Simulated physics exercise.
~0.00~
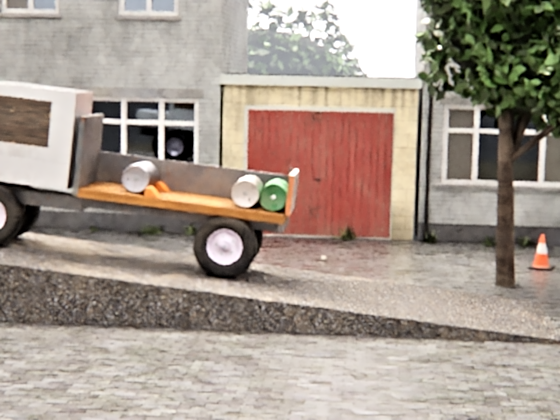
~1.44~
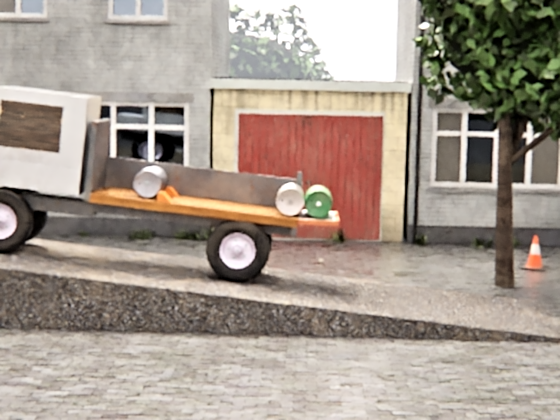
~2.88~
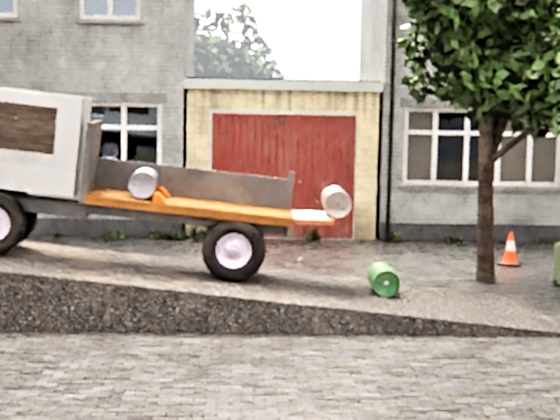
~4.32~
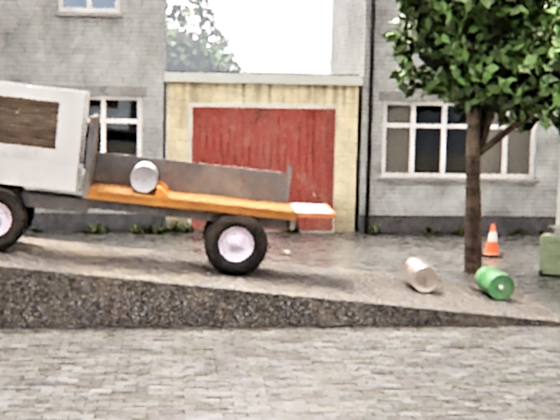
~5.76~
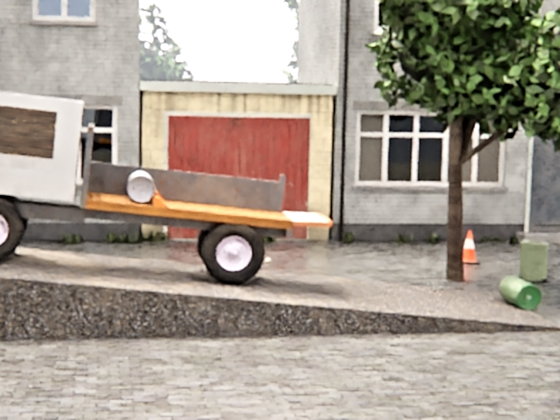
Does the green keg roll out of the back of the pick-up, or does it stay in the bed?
The green keg rolls out over the lowered tailgate and drops to the ground, ending up to the right of the tree.
